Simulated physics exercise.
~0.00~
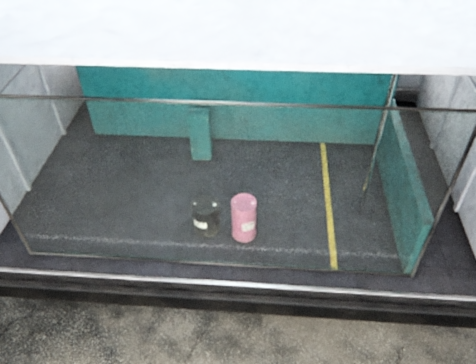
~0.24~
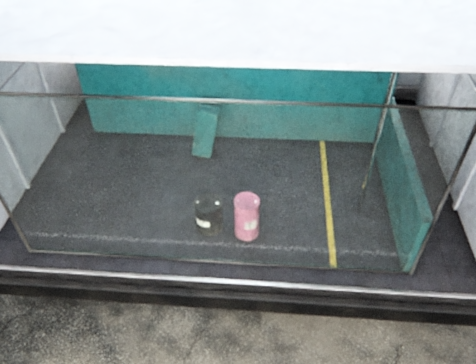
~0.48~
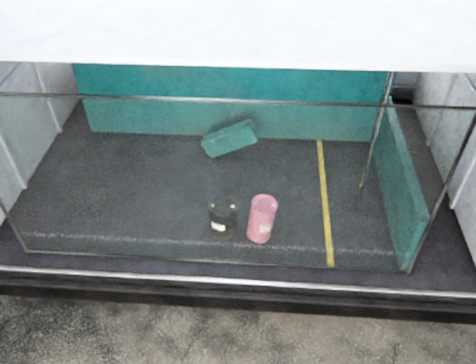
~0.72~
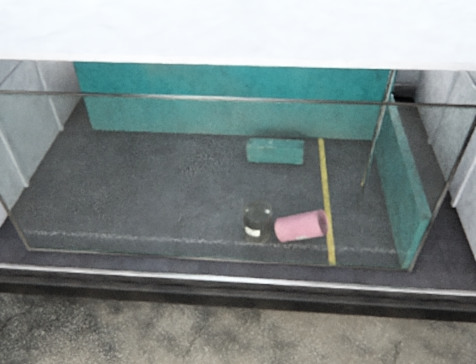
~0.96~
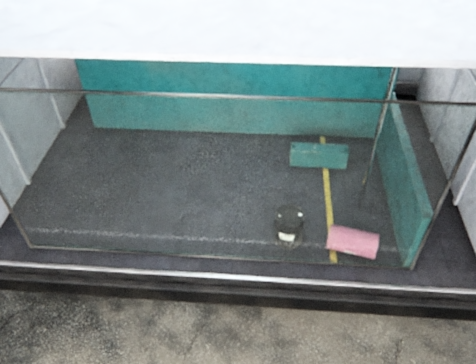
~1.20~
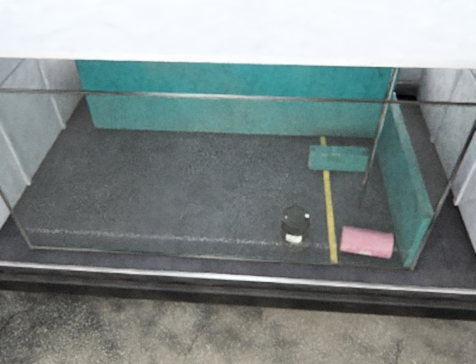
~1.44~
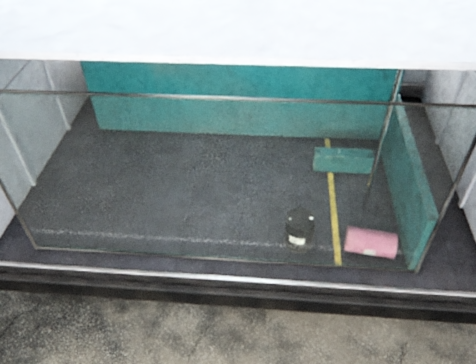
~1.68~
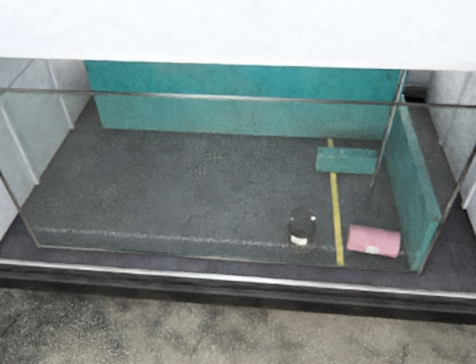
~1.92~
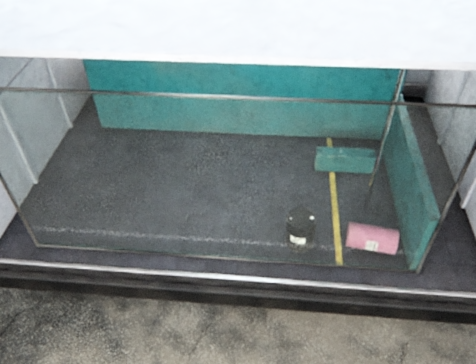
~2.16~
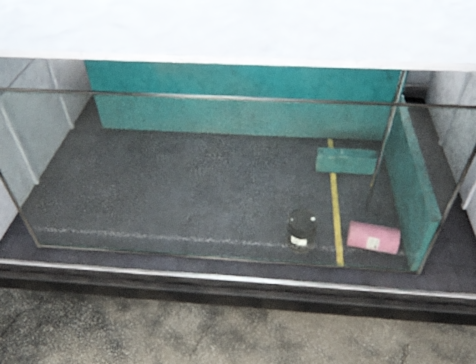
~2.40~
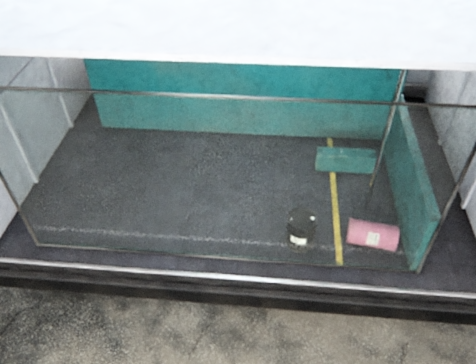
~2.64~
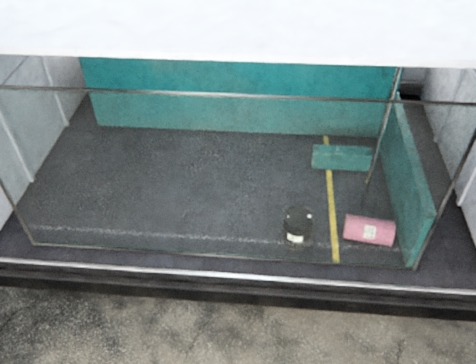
We see a teal tall box, a pink drum and a black drum slide right across a dark floor; the box topples, then the pink drum tips over, and they come to rest with the box lying across the yellow line, the pink drum beyond it and the upright black drum short of it.
